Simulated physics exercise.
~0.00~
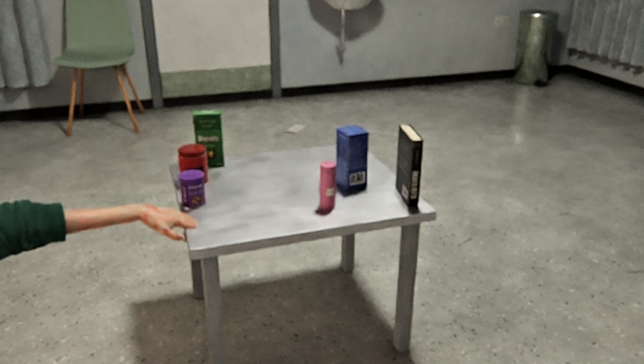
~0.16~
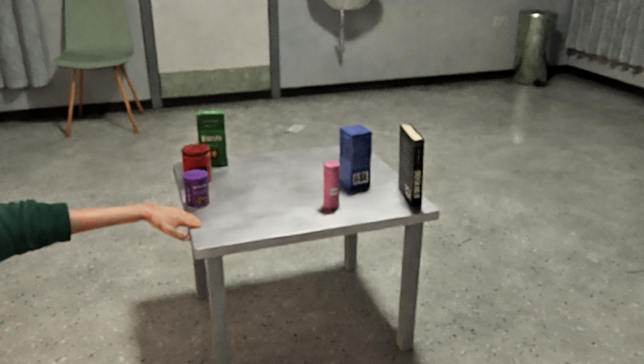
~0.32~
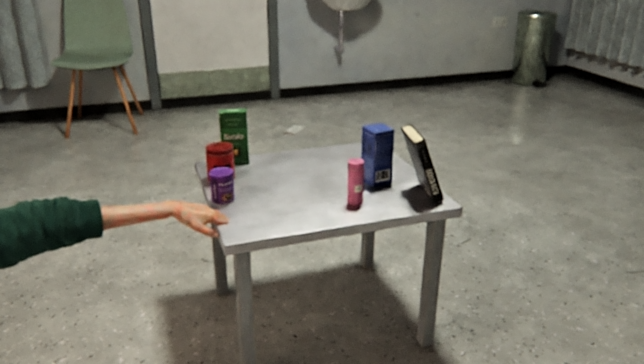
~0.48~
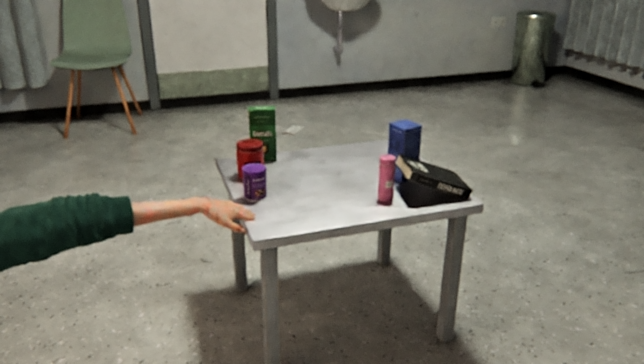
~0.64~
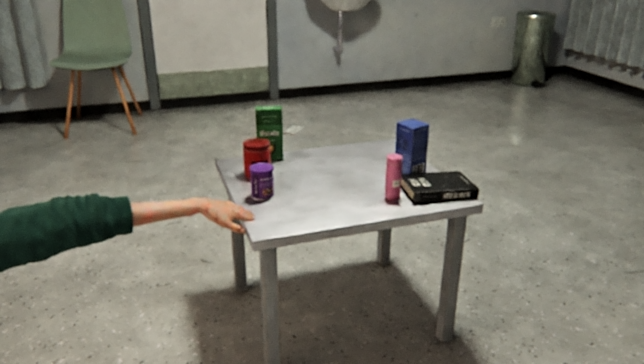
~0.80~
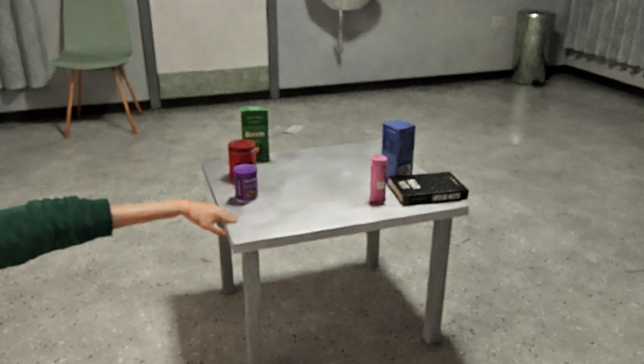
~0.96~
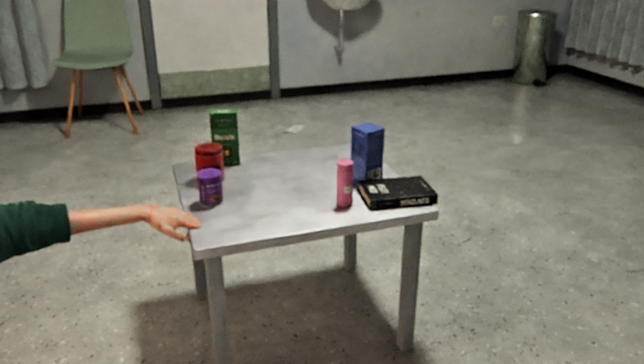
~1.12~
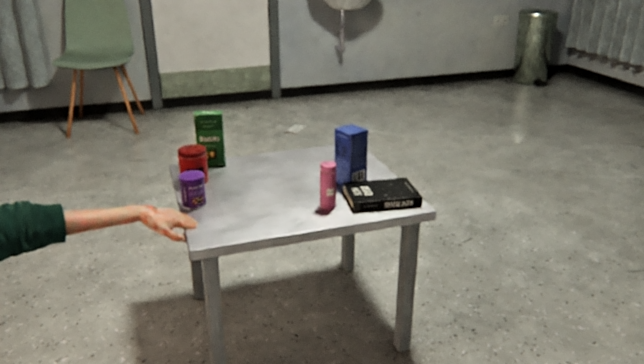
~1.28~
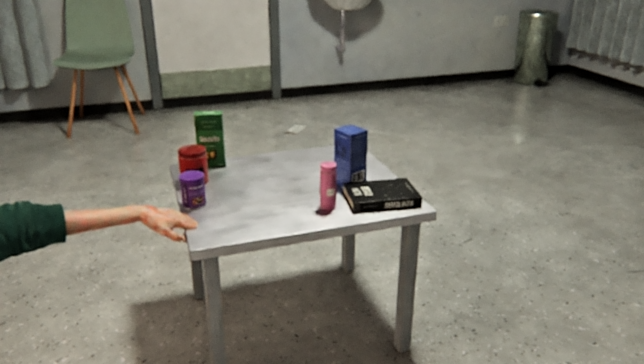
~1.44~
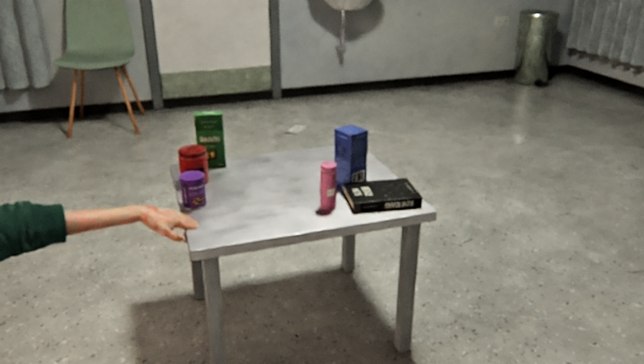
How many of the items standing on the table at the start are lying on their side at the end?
One item is lying on its side at the end, the black book near the right edge of the table.
